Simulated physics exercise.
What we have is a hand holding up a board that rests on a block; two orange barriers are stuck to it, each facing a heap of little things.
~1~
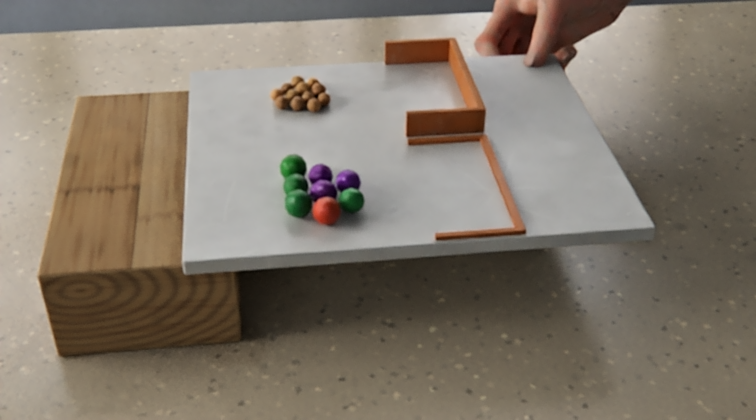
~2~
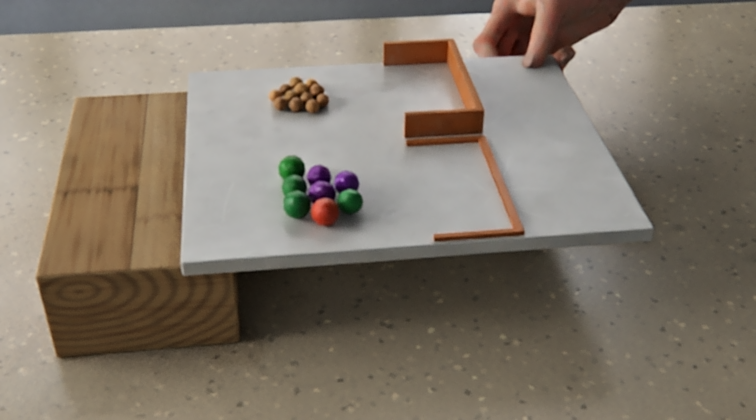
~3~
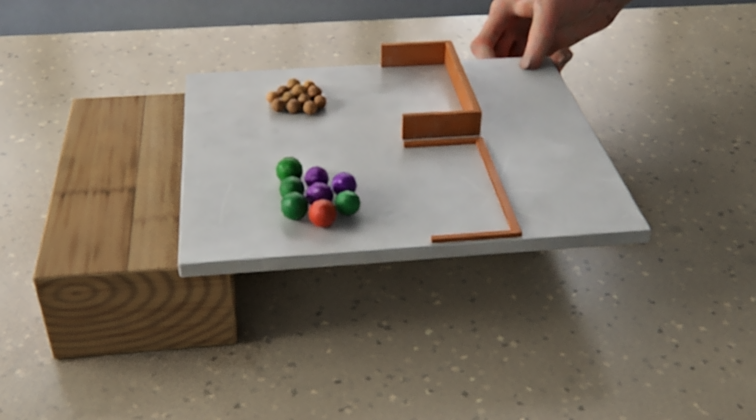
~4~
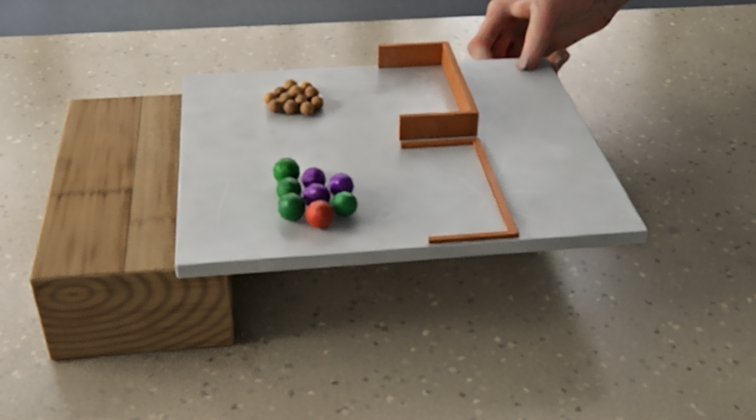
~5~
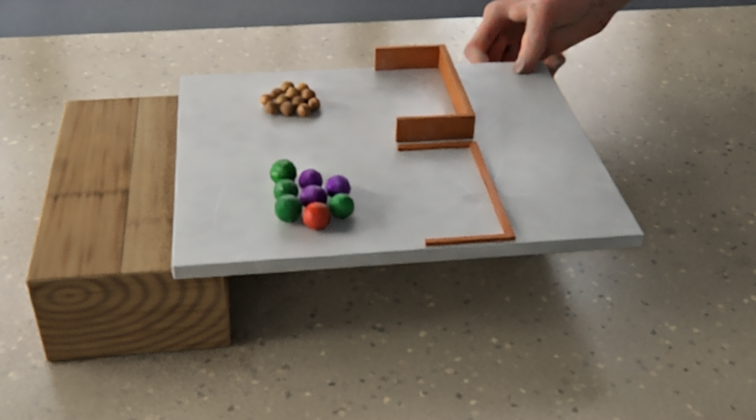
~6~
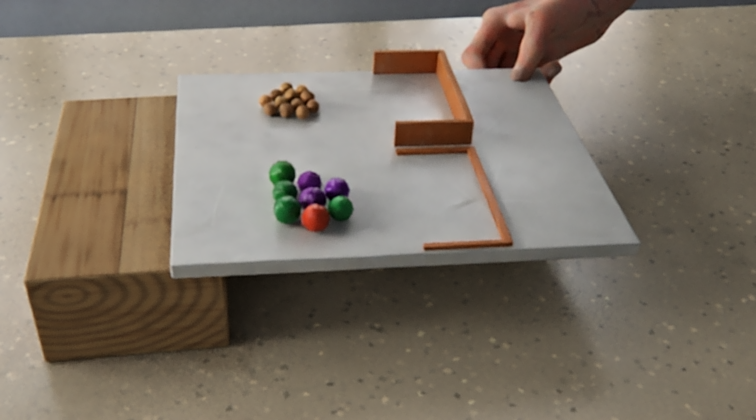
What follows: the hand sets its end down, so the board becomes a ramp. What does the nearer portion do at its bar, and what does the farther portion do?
Here the nearer portion carries on beyond the bar, and the farther portion ends against the bar.
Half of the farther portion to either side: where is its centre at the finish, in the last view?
Roughly at (434, 135).
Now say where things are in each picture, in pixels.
In the first picture, held end of the board at (637, 226), level; block at (152, 209), about a quarter as high as the board is long; nearer portion at (324, 193), a few glass marbles; farther portion at (309, 98), a few round wooden beads; nearer bar at (501, 181), much lower than a piece; farther bar at (466, 83), taller than the pieces.
In the second picture, held end of the board at (635, 227), level; farther portion at (307, 99).
In the third picture, held end of the board at (632, 229), level; nearer portion at (320, 195).
In the fourth picture, held end of the board at (629, 230), level; farther portion at (302, 101).
In the fifth picture, held end of the board at (625, 233), level; nearer portion at (314, 198).
In the sixth picture, held end of the board at (621, 242), down by 2°; block at (140, 214); nearer portion at (313, 200), not moving; farther portion at (297, 105), not moving; nearer bar at (489, 193); farther bar at (454, 95).
Then, 0.38 s past the last view, board sloping at 12°; nearer portion on its way down; farther portion on its way down.
Then, 0.71 s past the last view, board resting at 15°; nearer portion most past its bar; farther portion has reached its bar.
Then, 0.99 s past the last view, board resting at 15°; nearer portion all past its bar; farther portion has reached its bar.
Finally, board resting at 15°; nearer portion all past its bar; farther portion gathered behind its bar.
